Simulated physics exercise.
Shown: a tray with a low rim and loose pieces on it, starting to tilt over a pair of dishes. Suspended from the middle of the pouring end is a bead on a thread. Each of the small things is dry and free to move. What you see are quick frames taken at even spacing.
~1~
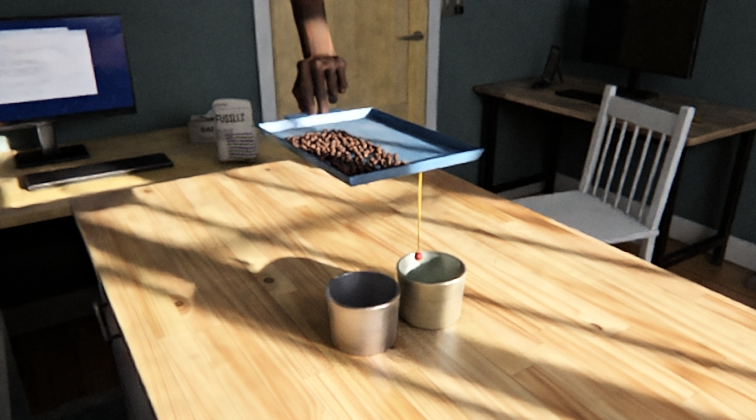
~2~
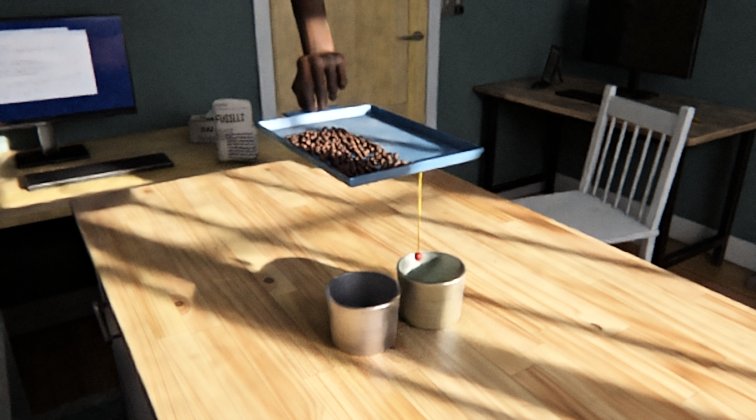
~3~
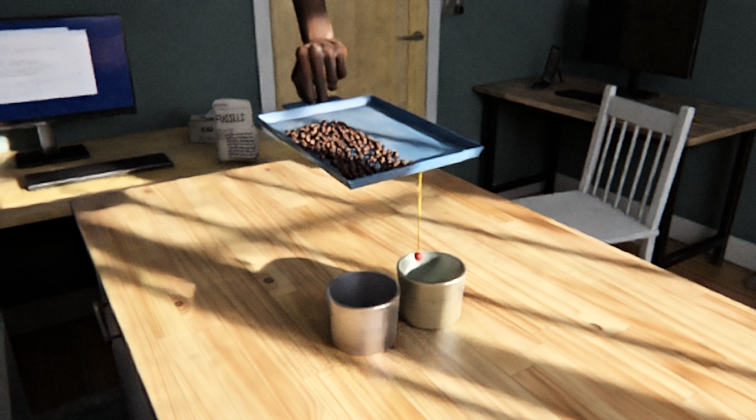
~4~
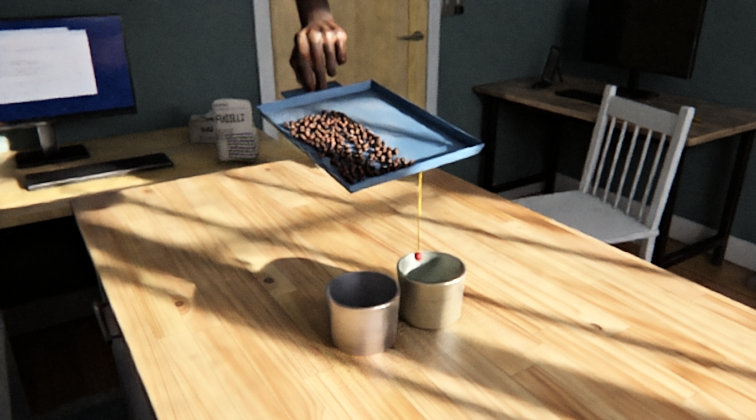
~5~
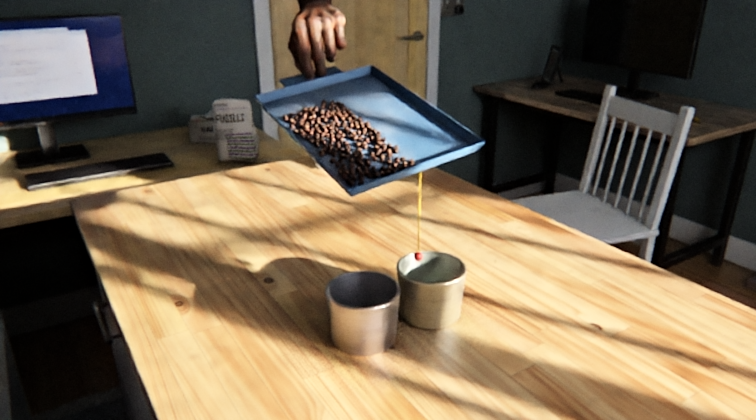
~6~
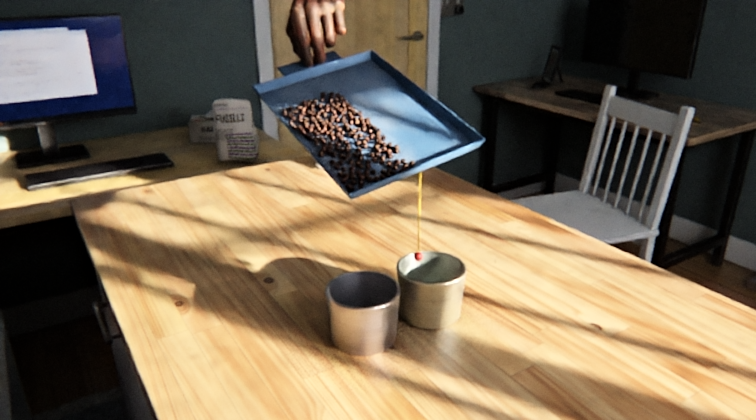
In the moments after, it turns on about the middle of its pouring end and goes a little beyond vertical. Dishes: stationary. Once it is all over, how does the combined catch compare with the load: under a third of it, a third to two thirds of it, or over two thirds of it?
The combined catch is over two thirds of the load.
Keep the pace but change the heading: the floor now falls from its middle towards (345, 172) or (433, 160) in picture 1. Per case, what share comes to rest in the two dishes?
About 90 % and about 30 %.
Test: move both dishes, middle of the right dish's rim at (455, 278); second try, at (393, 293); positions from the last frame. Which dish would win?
First try, the dish at left; second try, the dish at right.
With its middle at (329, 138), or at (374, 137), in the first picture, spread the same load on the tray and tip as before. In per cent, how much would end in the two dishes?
The first gives 80 %, the second 80 %.
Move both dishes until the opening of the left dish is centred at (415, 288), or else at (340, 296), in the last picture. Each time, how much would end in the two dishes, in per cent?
Respectively 10 % and 80 %.
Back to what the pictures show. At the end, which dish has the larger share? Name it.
Observation: The left-placed dish is the fuller of the two.
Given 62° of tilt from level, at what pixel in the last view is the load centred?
Centre estimate: (357, 184).
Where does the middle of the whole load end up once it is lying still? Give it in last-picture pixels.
Roughly pixel (363, 329).
Soon after the last picture, tray tipped steeply; most on the tray; a small part in the air.
A little later, tray tipped right over; a stray few on the tray; most in the left dish; a stray few in the right dish; a small part outside both; a small part in the air.
Later still, tray tipped past a quarter turn; nearly all in the left dish; a small part outside both.
At rest, tray tipped past a quarter turn; nearly all in the left dish; none in the right dish; a small part outside both.
